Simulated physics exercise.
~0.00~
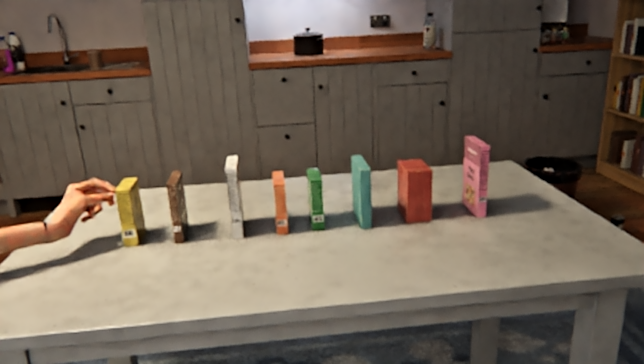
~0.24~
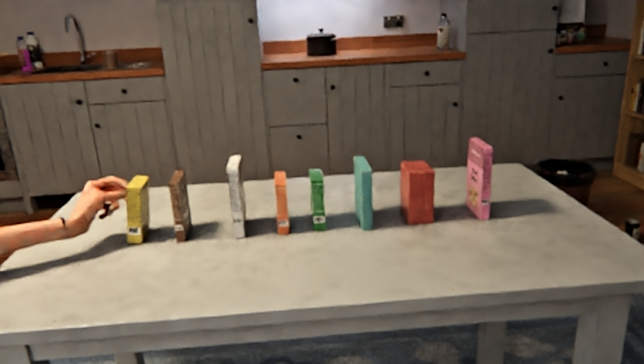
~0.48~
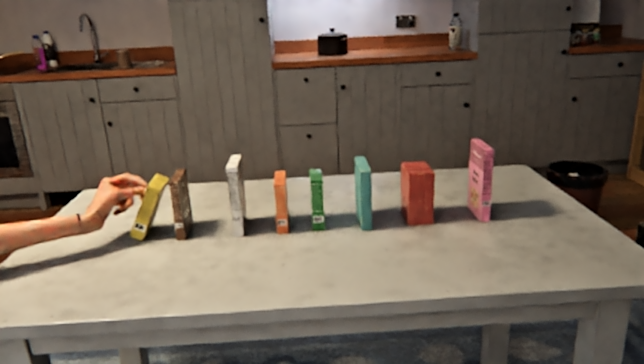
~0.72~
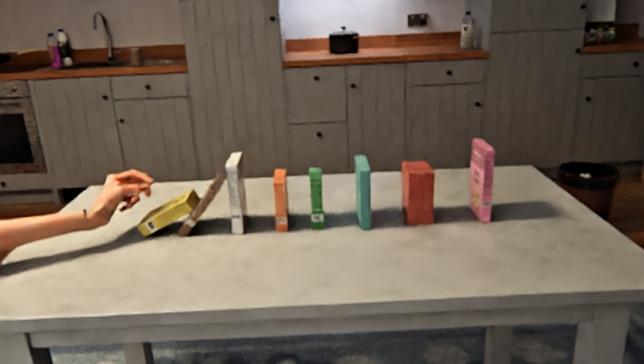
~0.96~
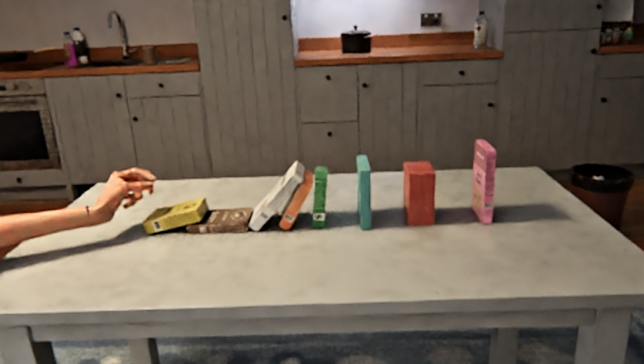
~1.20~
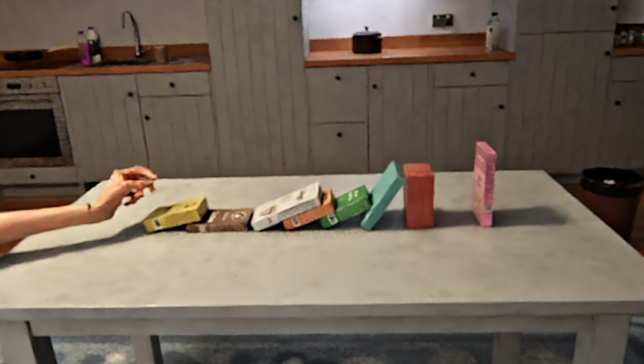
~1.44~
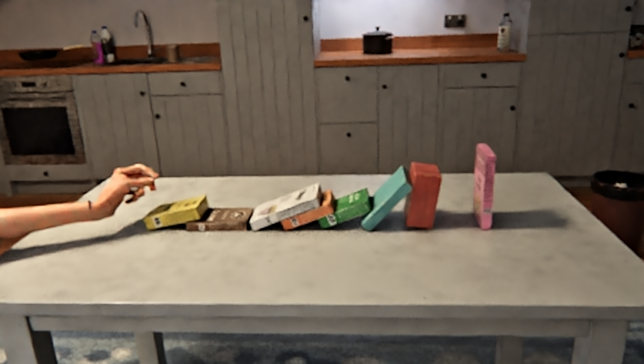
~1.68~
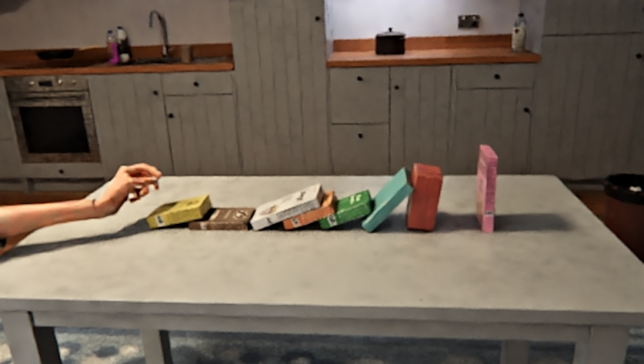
We see a hand tip a yellow packet rightward in a row of upright boxes on a grey table, toppling the brown, white, orange and green ones in turn before the turquoise block leans against the red block, which tilts slightly while the pink packet stays standing.
